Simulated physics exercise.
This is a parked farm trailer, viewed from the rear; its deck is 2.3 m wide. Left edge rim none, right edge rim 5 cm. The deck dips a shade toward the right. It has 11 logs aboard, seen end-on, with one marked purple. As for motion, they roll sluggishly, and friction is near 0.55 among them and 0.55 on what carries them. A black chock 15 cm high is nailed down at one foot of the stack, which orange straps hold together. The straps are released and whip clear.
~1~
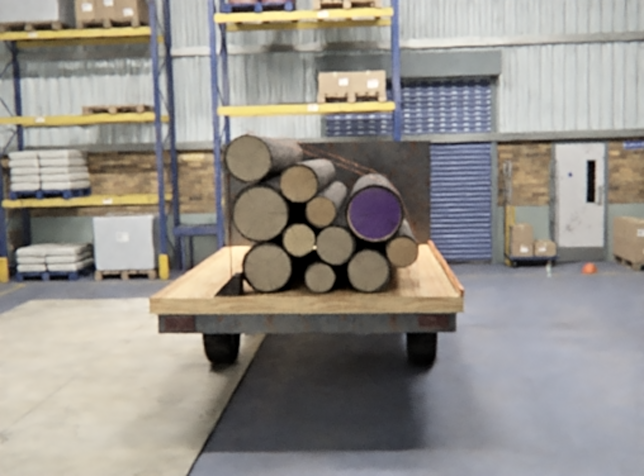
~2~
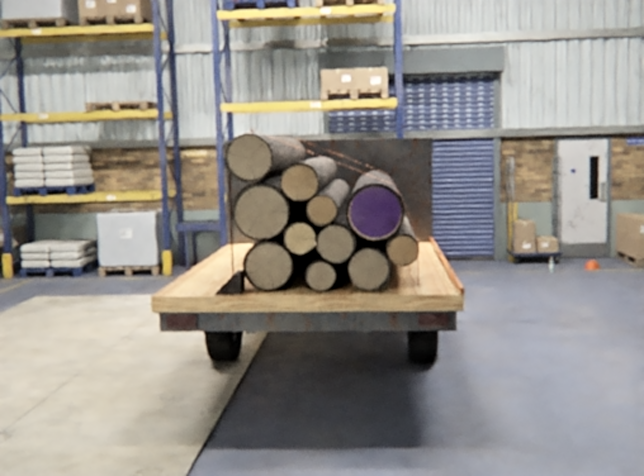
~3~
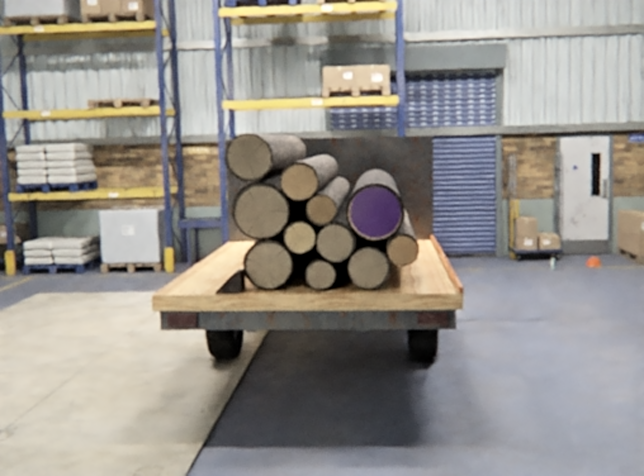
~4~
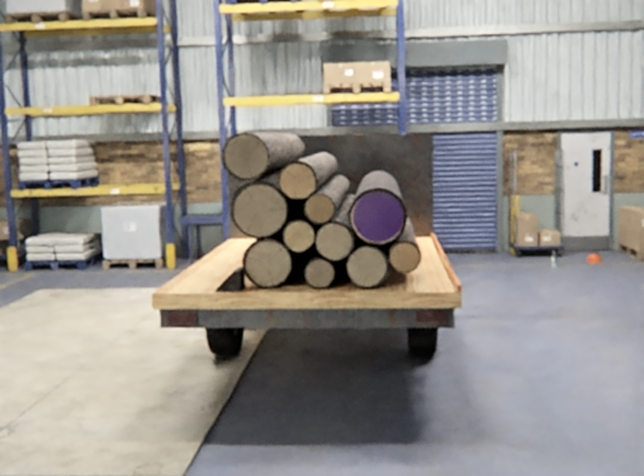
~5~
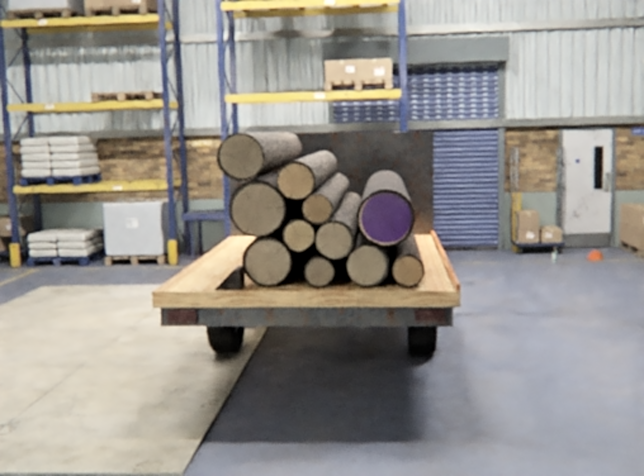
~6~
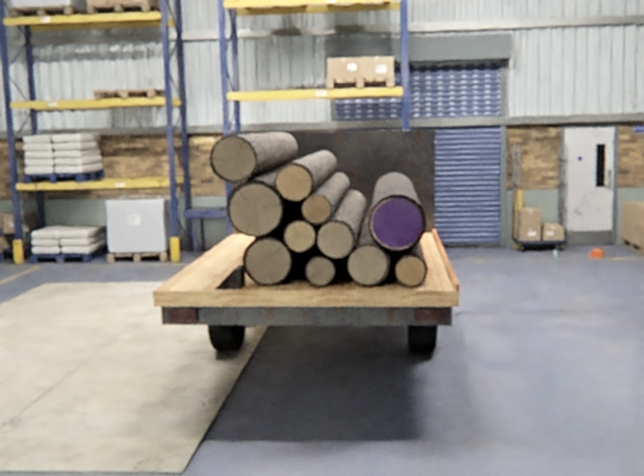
To begin with, a strap crosses a stack of logs, one with a purple end, on a flat trailer parked in a warehouse. Then the strap is gone, and the logs slowly spread a little, the purple-ended one shifting right and slightly down while the top left one edges left.
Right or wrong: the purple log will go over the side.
Right.
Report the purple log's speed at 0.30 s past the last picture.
Close to 1.0 m/s at that moment.
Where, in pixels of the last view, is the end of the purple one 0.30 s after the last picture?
Estimated pixel position: About (434, 229).
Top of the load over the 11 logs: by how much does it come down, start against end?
Roughly 60 cm.
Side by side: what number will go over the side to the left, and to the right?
Left-hand count: 3; right-hand count: 1.
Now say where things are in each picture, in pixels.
Purple (375, 214); straps on; chock at (236, 285); the deck is a shade lower on the right; 3 of the 11 lie on the deck itself, in the first frame.
Purple (375, 213); straps tight, in the second frame.
Purple (375, 213); no straps, in the third frame.
Purple (378, 217); straps gone, in the fourth frame.
Purple (386, 219); straps gone, in the fifth frame.
Purple (397, 224); straps gone; chock at (237, 278), in the sixth frame.
Another 0.3 s on from the last picture, purple is up on others, 20 cm from the right edge, rolling right; 0 of 11 are off.
Another 0.6 s on from the last picture, purple is dropping off the right side; 2 of 11 are off.
In the end (3.2 s after the last picture), purple is on the ground to the right; 4 of 11 are off.
